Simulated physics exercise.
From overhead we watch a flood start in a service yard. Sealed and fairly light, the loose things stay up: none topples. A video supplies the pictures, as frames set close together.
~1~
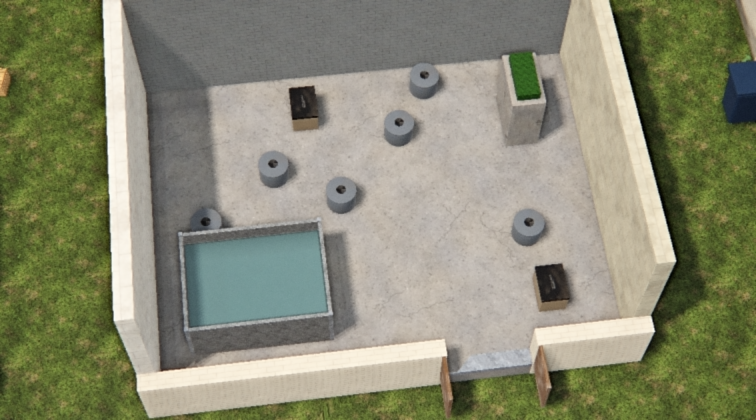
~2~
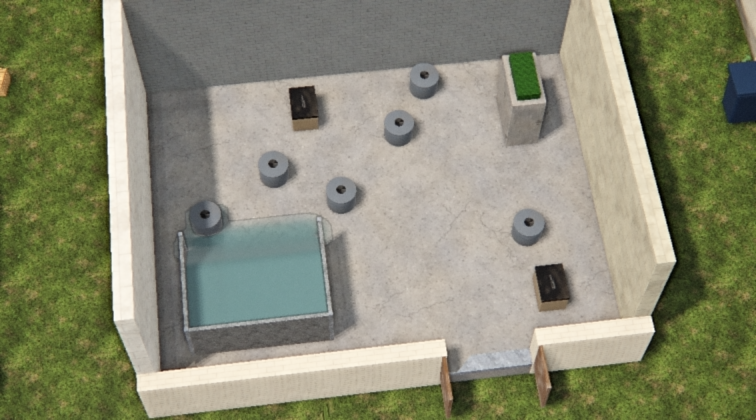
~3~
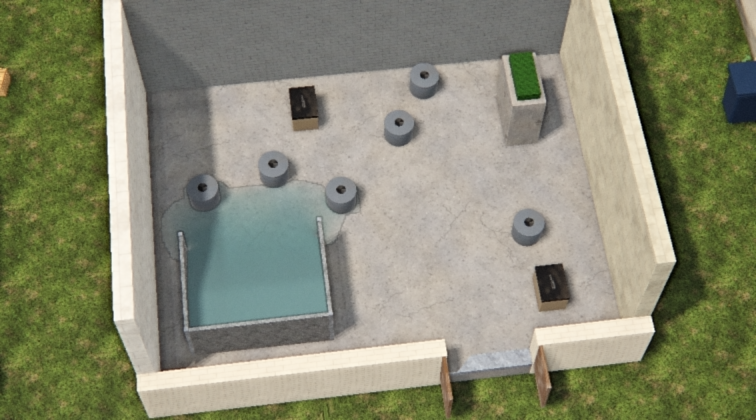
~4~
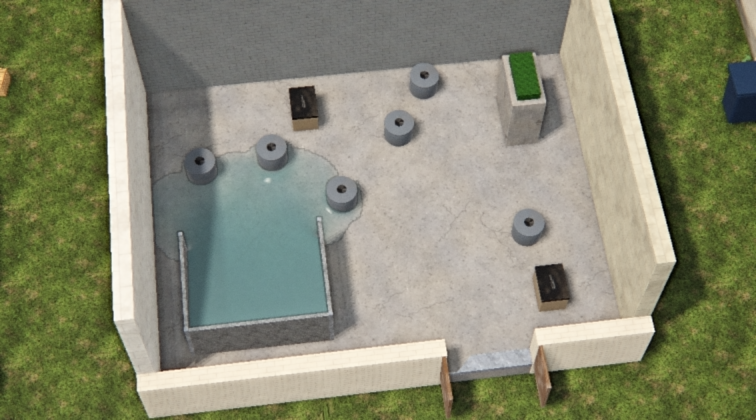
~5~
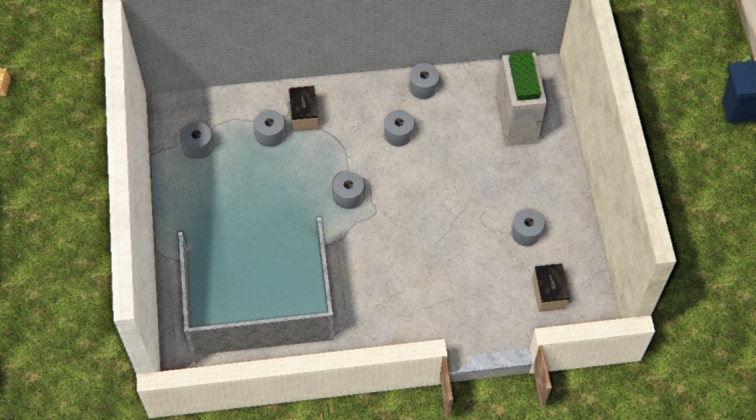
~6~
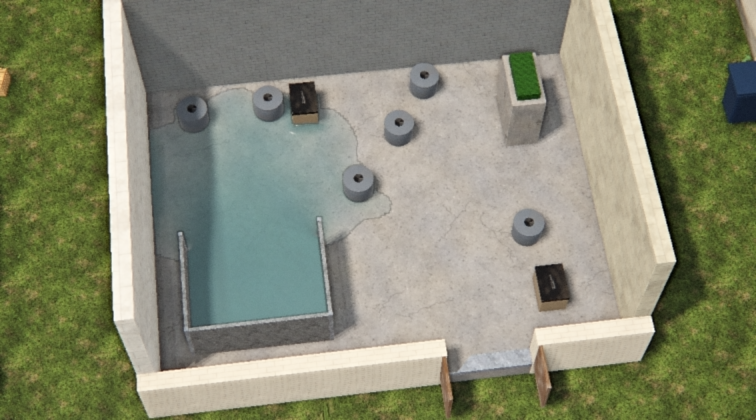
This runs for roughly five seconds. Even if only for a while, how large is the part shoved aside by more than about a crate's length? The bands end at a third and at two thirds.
I expect the share pushed well aside to be two thirds or higher.
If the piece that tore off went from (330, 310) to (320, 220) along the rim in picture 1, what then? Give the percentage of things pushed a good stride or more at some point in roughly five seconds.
About 50 %.
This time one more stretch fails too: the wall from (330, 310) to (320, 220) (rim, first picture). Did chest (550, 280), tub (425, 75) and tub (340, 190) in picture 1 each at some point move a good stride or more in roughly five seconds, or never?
The first: Got that far; the second: Got that far; the third: Never got that far.
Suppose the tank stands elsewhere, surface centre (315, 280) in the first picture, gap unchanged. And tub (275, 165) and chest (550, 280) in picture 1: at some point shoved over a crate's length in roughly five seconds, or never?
Lab note, in listed order: Full stretch covered; full stretch not covered.
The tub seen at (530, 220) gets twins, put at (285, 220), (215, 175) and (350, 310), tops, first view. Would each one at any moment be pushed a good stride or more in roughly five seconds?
In order: Shoved clear, shoved clear, then hardly budges.
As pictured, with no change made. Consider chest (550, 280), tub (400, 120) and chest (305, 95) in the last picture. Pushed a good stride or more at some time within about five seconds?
Sequence check gives below that mark, next past that mark, finally past that mark.
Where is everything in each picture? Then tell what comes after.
The first picture shows a tub at (206, 222) rests on the ground; a tub at (273, 164) rests on the ground; 0 of 8 have shifted.
The second picture shows a tub at (205, 214) rests on the ground, close to its start; a tub at (273, 164), on the bottom; 1 of 8 have shifted.
The third picture shows a tub at (203, 188) rests on the ground, a stride from its start; a tub at (273, 164) rests on the ground; 1 of 8 have shifted.
The fourth picture shows a tub at (200, 161), on the bottom, a stride from its start; a tub at (271, 147) rests on the ground, close to its start; 2 of 8 have shifted.
The fifth picture shows a tub at (196, 134) rests on the ground, a stride from its start; a tub at (269, 123) rests on the ground, a stride from its start; 3 of 8 have shifted.
The sixth picture shows a tub at (192, 109) rests on the ground, far from its start; a tub at (268, 98) rests on the ground, a stride from its start; 4 of 8 have shifted.
A moment on, 3 of 8 are well off their spots; 2 afloat.
Next, 6 of 8 are well off their spots; 3 afloat.
Later, 6 of 8 are well off their spots; 5 afloat.
In the end, 7 of 8 are well off their spots, and 7 have been at some point; 6 afloat.
